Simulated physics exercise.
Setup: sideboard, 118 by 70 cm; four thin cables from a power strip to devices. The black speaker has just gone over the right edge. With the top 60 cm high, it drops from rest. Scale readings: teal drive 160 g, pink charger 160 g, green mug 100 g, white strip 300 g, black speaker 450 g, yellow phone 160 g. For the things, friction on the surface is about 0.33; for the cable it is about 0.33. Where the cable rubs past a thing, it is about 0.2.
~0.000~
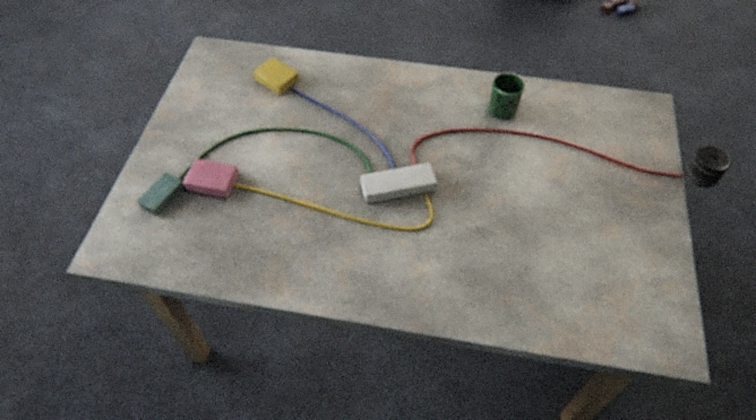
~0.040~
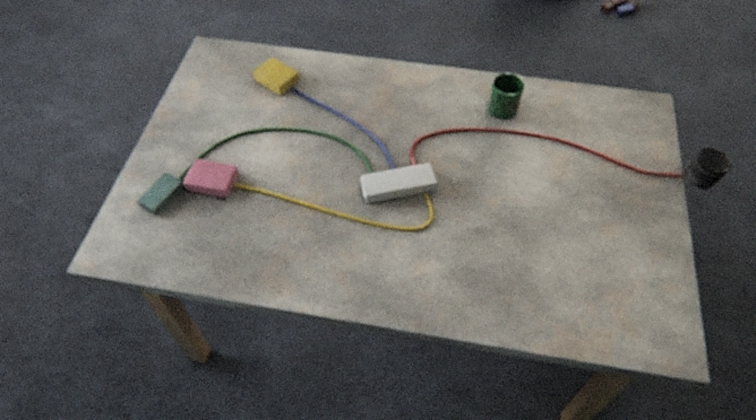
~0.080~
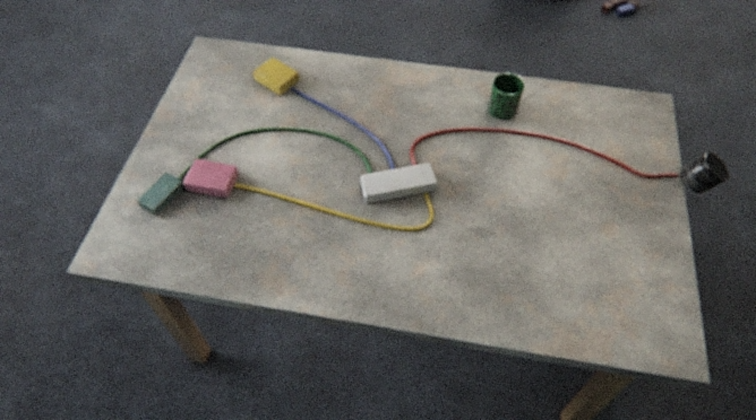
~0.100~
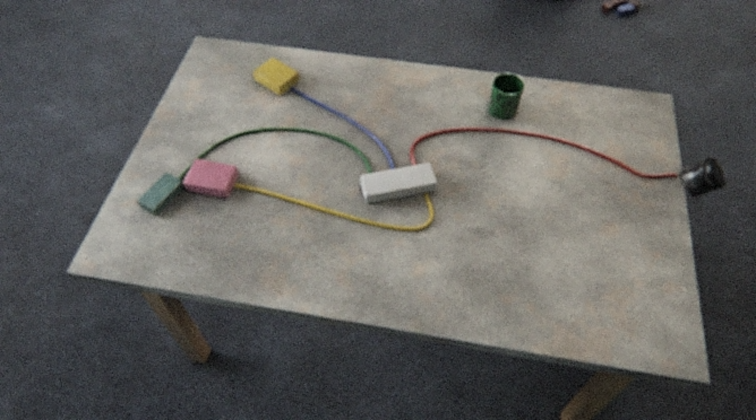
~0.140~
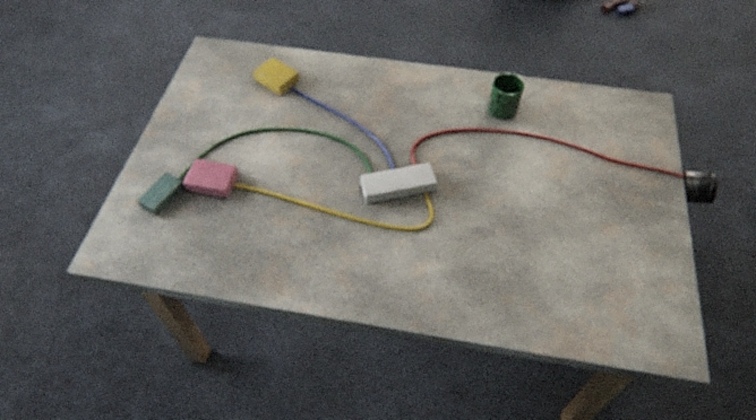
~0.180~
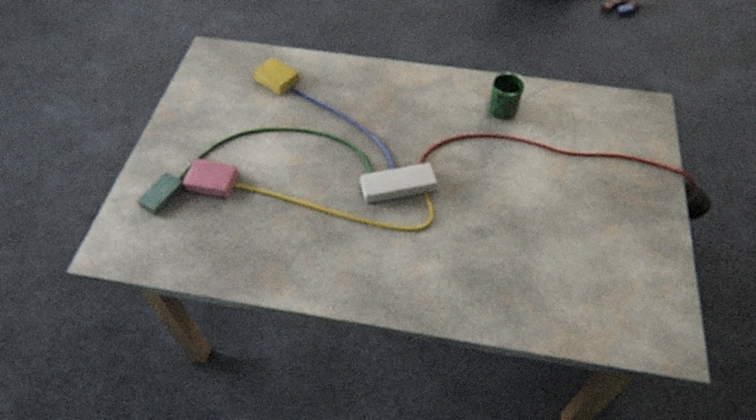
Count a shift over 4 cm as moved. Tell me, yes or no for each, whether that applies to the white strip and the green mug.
White strip - yes, green mug - no.
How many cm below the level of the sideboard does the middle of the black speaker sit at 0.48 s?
Depth below the top: Around 30 cm.
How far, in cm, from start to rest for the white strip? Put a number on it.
I'd say close to 36 centimetres.
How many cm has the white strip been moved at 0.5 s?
Shift: Approx. 16 cm.
By 0.5 s, the strip's end of the red cable at (491, 159); white strip 16 cm off its start, yellow phone 19 cm off its start, black speaker over the edge.
By 0.8 s, the strip's end of the red cable at (561, 177); white strip 29 cm off its start, yellow phone 26 cm off its start, teal drive 18 cm off its start.
By 1.1 s, the strip's end of the red cable at (596, 182); white strip 36 cm off its start at (573, 178), yellow phone 31 cm off its start at (386, 125), pink charger 24 cm off its start at (324, 192).
By 1.4 s, the strip's end of the red cable at (597, 182); white strip 36 cm off its start, yellow phone 31 cm off its start, pink charger 25 cm off its start.
By 2.6 s, the strip's end of the red cable at (597, 182); white strip 36 cm off its start at (574, 178), green mug 0 cm off its start at (509, 84), yellow phone 31 cm off its start at (386, 125), pink charger 25 cm off its start at (325, 192).
